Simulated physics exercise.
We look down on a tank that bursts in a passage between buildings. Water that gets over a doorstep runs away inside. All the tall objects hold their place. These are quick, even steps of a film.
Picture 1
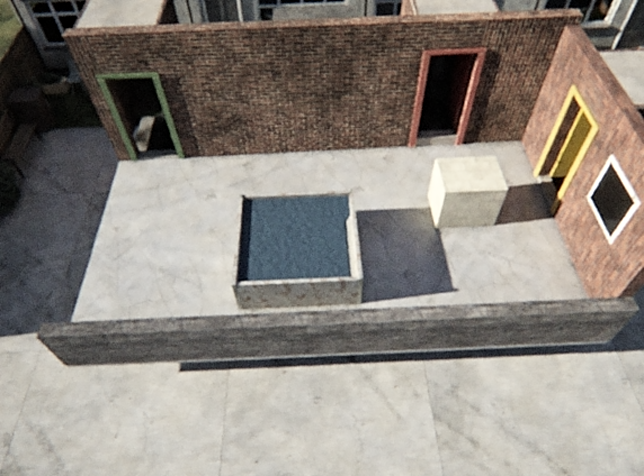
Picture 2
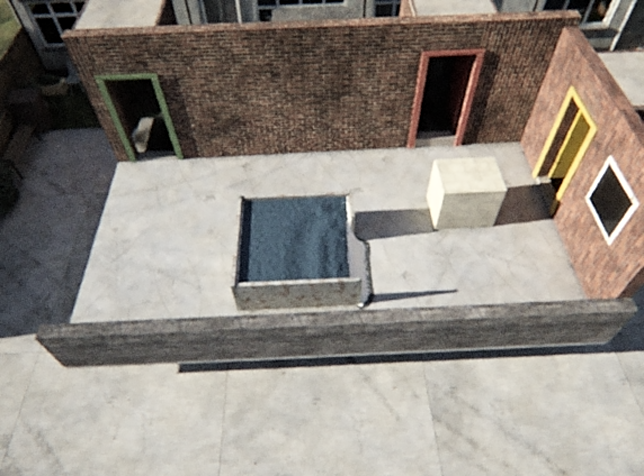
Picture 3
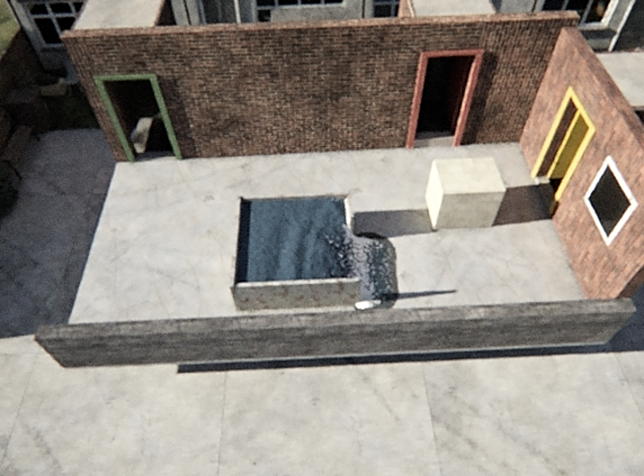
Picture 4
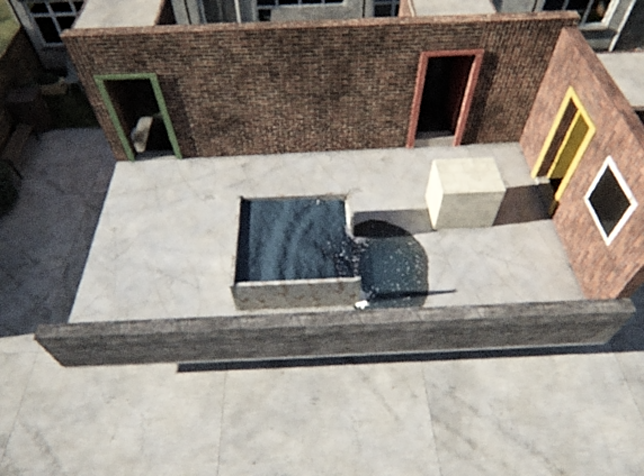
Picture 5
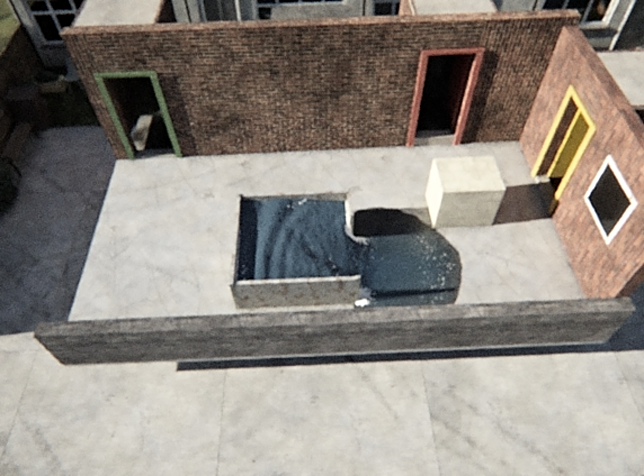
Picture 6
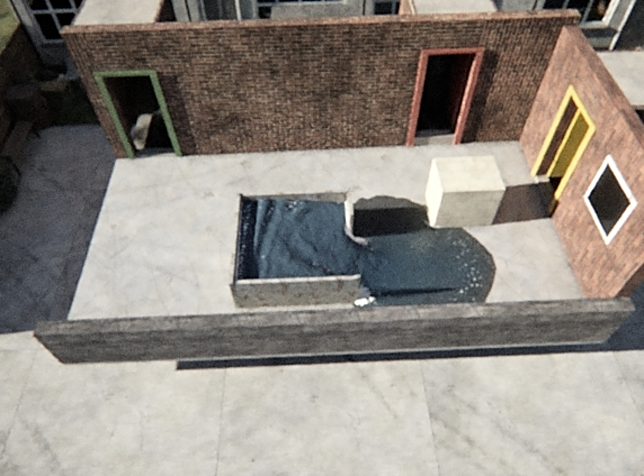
A square open tank of dark water sat still in a brick-walled yard, then its right side broke open and water poured out, spreading rightward across the pale floor past a cream block.
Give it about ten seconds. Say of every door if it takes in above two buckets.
The yellow door takes more than that; the red door stays under that; the green door stays under that.
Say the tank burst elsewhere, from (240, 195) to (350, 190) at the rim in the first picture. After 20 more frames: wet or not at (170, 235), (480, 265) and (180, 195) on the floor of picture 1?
In that order: Under water, free of water, wet.
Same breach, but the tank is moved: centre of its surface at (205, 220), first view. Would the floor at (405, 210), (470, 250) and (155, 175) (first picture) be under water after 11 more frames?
One after the other: Awash, flooded, dry.
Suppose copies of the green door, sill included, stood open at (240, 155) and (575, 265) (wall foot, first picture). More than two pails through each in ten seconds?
One after the other: Is under, passes that mark.
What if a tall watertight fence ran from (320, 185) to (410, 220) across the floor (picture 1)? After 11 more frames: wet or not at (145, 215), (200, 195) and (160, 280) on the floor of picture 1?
As listed: No water, free of water, free of water.
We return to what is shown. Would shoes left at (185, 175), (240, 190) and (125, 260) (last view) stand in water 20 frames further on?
As listed: No water, no water, clear.
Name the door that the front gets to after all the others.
I say the one in green.
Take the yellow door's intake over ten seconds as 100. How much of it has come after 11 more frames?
Roughly 0 per cent.
A moment on, water covers 25 % of the floor; the yellow door not reached, the red door not reached, the green door not reached.
Next, water covers 35 % of the floor; the yellow door wet at the sill, nothing in, the red door wet at the sill, nothing in, the green door not reached.
Then, water covers 45 % of the floor; the yellow door over two buckets in, the red door wet at the sill, nothing in, the green door not reached.
Later, water covers 60 % of the floor; the yellow door over two buckets in, the red door wet at the sill, nothing in, the green door not reached.
In the end, water covers 95 % of the floor; the yellow door far over two buckets in, the red door wet at the sill, nothing in, the green door wet at the sill, nothing in.
